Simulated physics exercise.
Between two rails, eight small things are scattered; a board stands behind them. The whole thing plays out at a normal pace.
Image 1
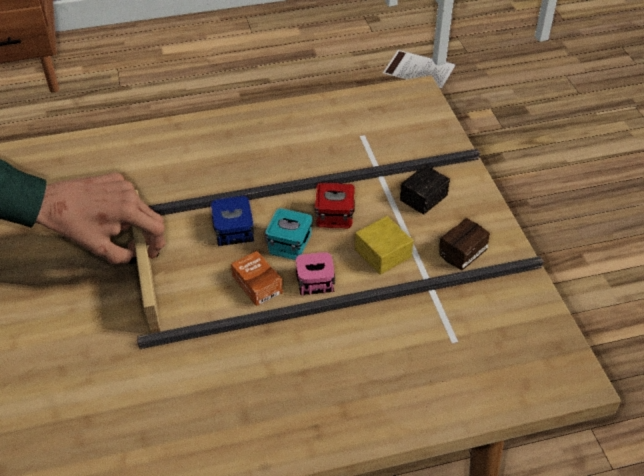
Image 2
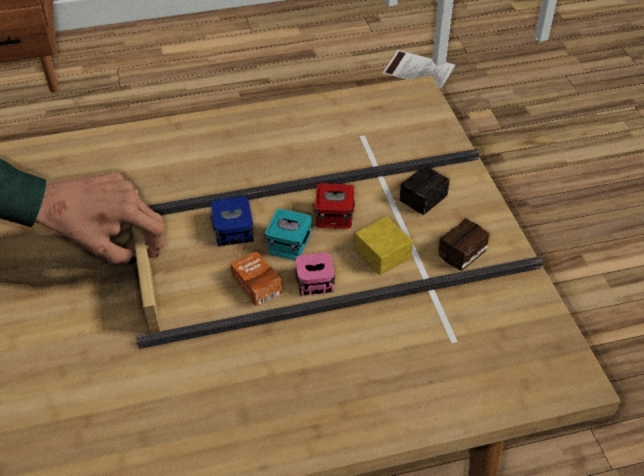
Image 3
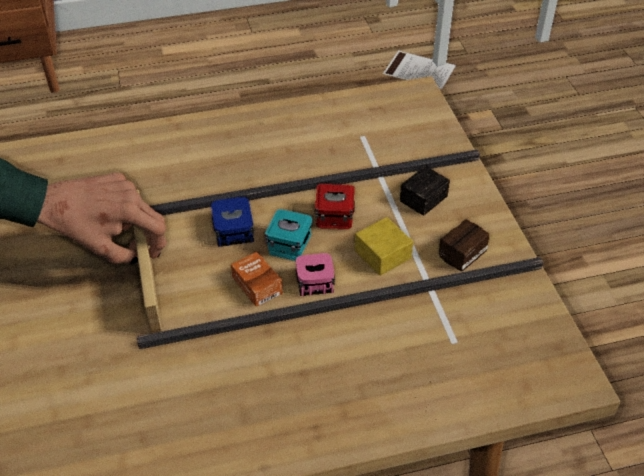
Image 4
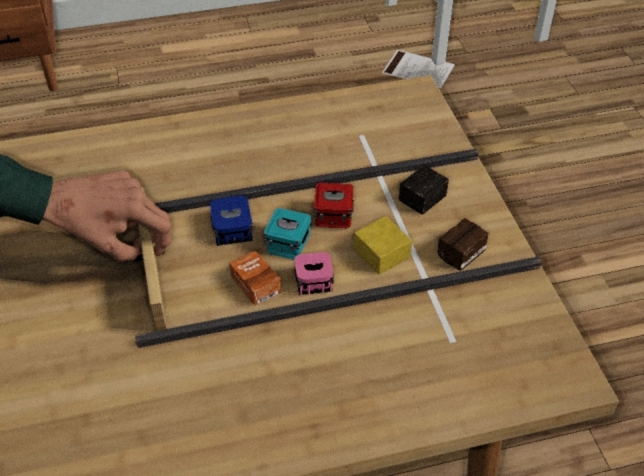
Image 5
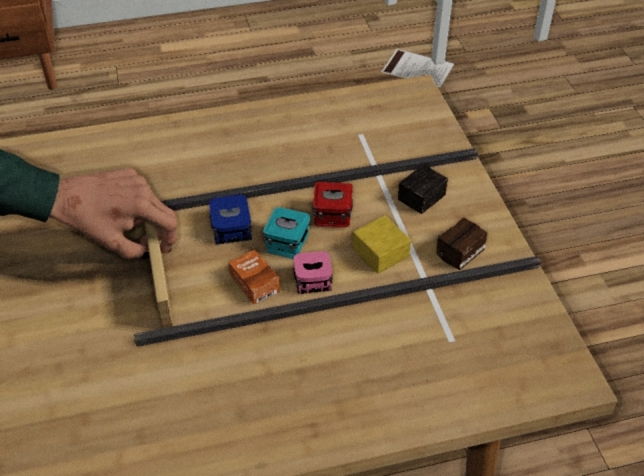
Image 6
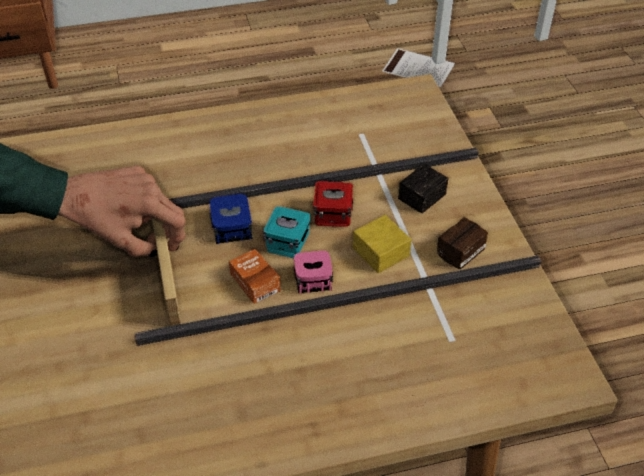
A hand in a dark green sleeve slides a wooden board slightly rightward between two dark rails on a light wooden table, seen from above at an angle in a wood-floored room. Blue, turquoise, red, orange and pink cases sit ahead of the board, with a yellow block by a white tape line and black and brown blocks beyond. The board stays short of the cases, which remain in place, while the view barely shifts.
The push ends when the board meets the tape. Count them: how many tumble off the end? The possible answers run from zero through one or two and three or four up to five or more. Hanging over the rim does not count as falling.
Gone: Not a single one.
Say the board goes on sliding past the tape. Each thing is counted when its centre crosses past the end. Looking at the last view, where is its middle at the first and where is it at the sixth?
(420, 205), then (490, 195).
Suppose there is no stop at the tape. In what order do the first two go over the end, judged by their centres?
The pair, in order, is the black block and the brown box.
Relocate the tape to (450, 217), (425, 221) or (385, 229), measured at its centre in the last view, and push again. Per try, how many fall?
It would be 2, 1 and 0.
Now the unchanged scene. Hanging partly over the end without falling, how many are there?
The number would be 1.
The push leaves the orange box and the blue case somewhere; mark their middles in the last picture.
In the last picture the orange box sits around (433, 256) and the blue case around (406, 188).
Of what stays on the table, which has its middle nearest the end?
Result - the black block.
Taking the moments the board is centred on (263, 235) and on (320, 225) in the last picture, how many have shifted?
I count 4 first and 6 after.
A little later, none off yet; brown box at rest near (462, 243); black block at rest near (423, 189); yellow block at rest near (382, 244).
Next, none off yet; brown box at rest near (462, 243); black block at rest near (423, 189); yellow block shifted about its own width near (406, 235).
When it is over, the number that fall off is zero.
